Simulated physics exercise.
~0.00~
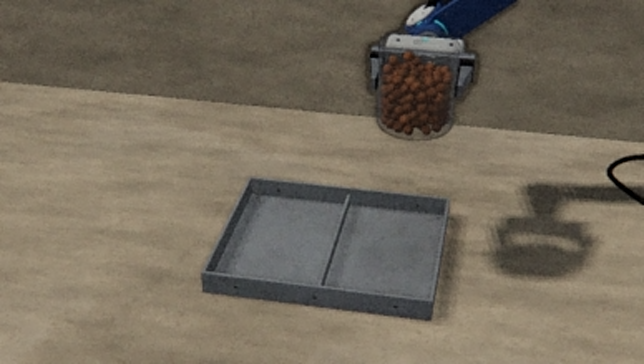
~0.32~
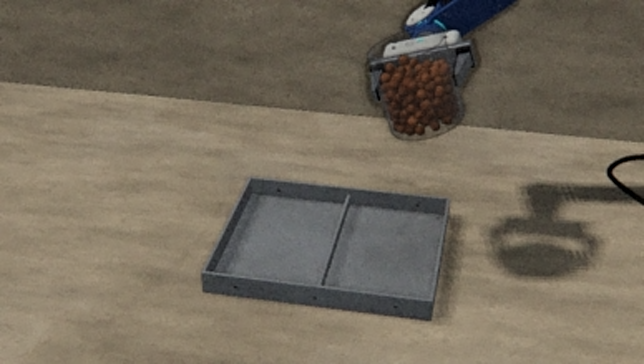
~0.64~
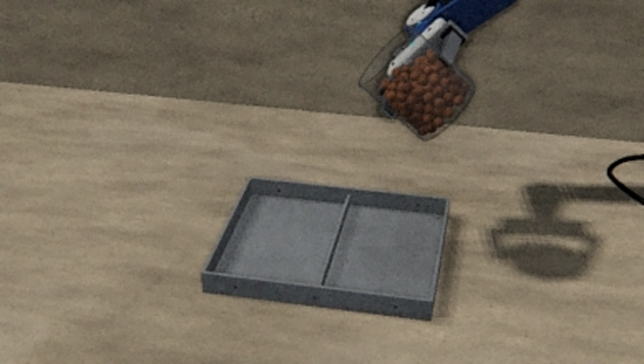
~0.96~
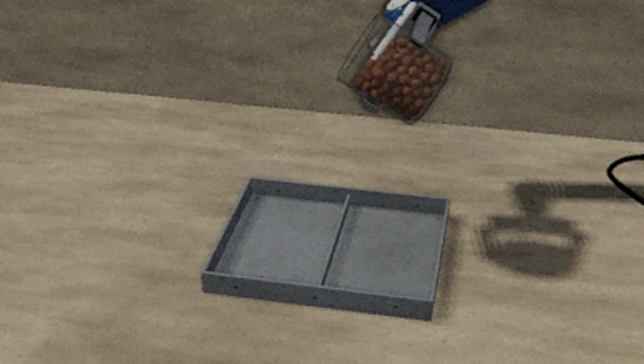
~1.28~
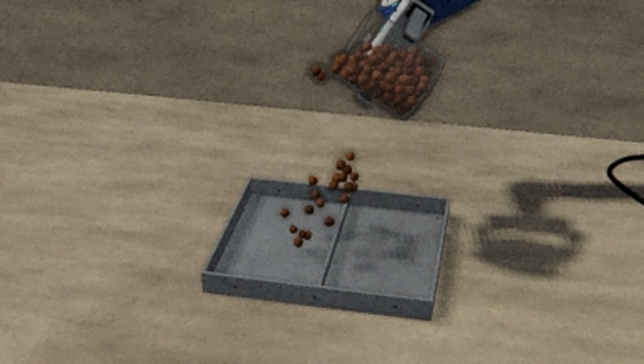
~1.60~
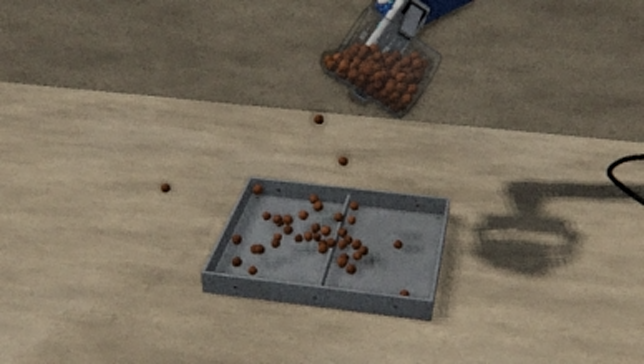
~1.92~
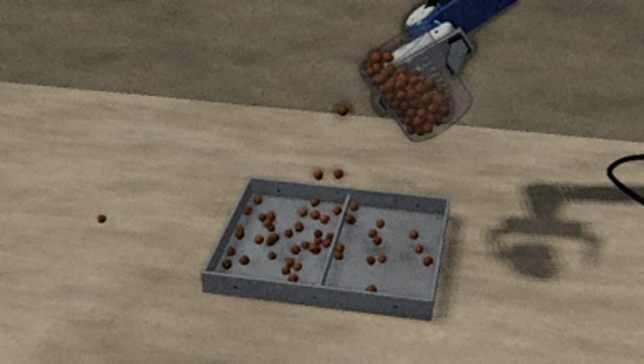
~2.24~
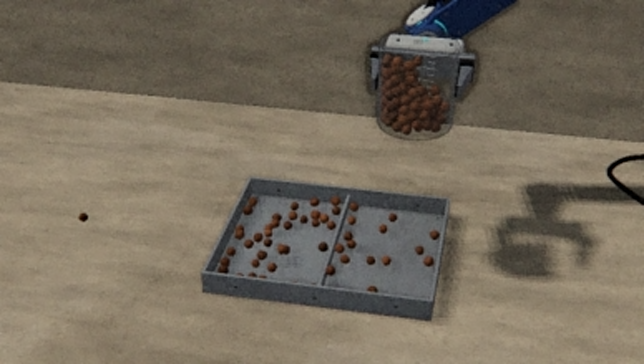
Small brown balls tumbled from a clear beaker as a blue robot arm tipped it over a gray divided tray, scattering across both sections while one rolled off to the left; the arm then turned the beaker upright, still holding most of them.
